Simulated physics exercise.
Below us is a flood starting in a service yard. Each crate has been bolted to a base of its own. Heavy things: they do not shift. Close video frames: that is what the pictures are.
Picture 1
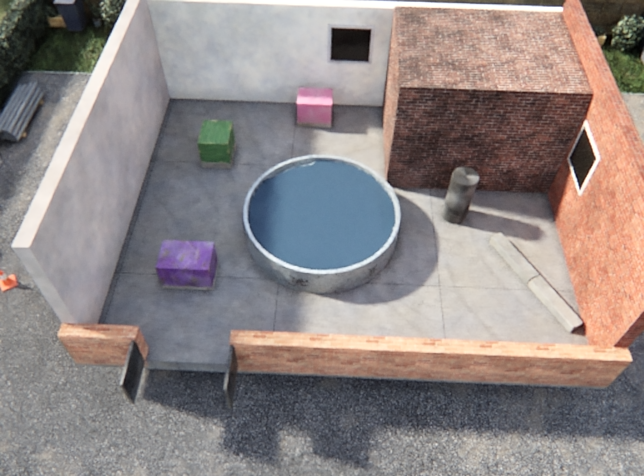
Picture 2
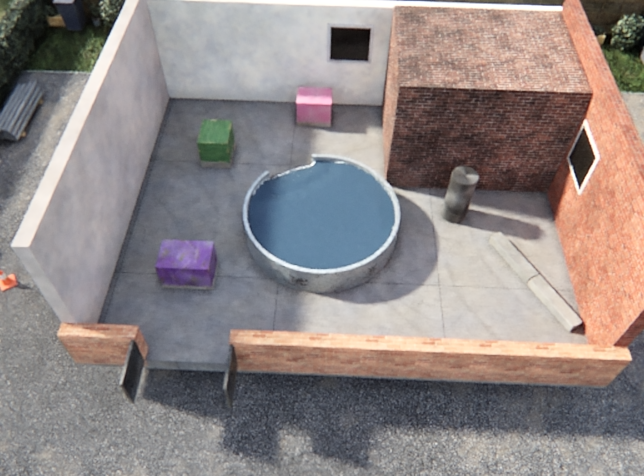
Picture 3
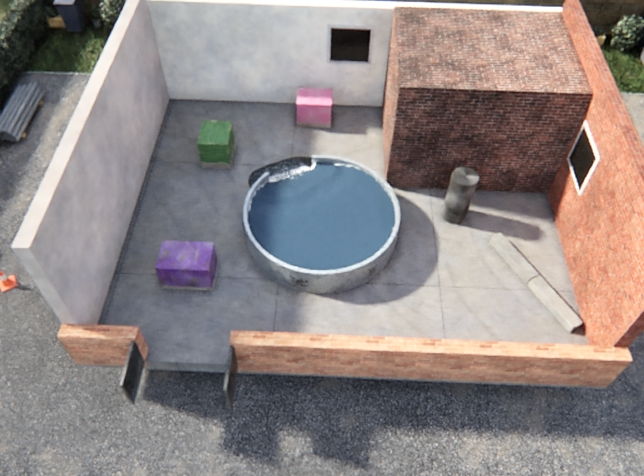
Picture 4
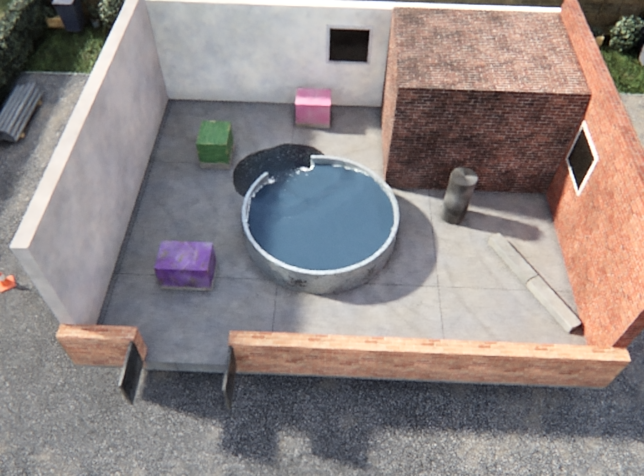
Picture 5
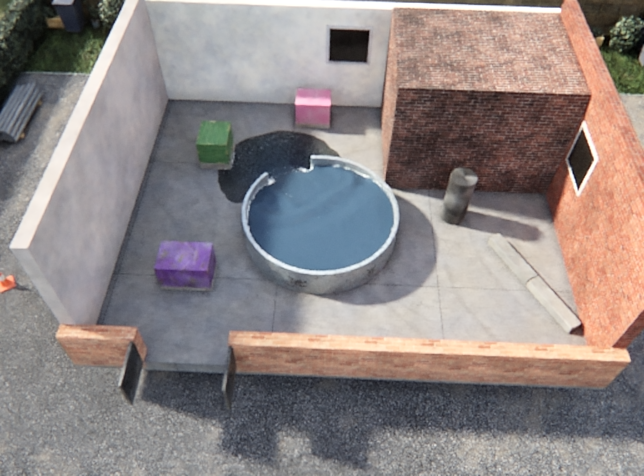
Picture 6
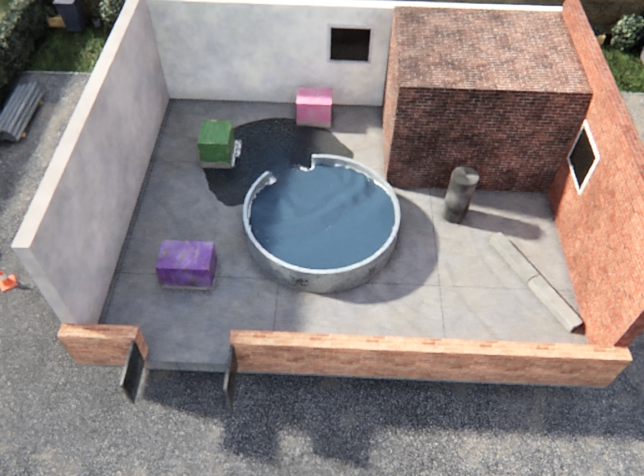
Water broke out through a gap in the far side of the round pool in the walled yard, and a dark puddle spread across the paving until it reached the green box.
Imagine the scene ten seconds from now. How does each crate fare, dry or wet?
At the end, the pink crate is within reach of the water. The green crate is within reach of the water. The purple crate is within reach of the water.
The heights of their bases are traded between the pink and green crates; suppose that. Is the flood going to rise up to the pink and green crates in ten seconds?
With the swap, pink is flooded while green is flooded.
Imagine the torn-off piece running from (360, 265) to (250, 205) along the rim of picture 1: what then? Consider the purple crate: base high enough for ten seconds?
The purple crate gets flooded.
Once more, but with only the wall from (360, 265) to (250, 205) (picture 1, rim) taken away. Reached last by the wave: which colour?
My pick is the crate marked pink.
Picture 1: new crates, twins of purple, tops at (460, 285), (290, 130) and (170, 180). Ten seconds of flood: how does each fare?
Crate one avoids the flood; crate two is touched by the flood; crate three is touched by the flood.
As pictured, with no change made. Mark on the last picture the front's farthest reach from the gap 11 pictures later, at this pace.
At roughly (170, 99).
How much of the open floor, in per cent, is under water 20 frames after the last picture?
About 35 per cent.
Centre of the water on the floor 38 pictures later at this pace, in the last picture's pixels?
Estimate: (275, 189).
A moment on, water covers 20 % of the floor; the pink crate water round its plinth, the green crate water round its plinth, the purple crate not reached.
Next, water covers 25 % of the floor; the pink crate water round its plinth, the green crate water round its plinth, the purple crate not reached.
Then, water covers 35 % of the floor; the pink crate water round its plinth, the green crate water round its plinth, the purple crate not reached.
Later, water covers 55 % of the floor; the pink crate water round its plinth, the green crate water round its plinth, the purple crate water round its plinth.
In the end, water covers 80 % of the floor; the pink crate was topped, the green crate was topped, the purple crate was topped.
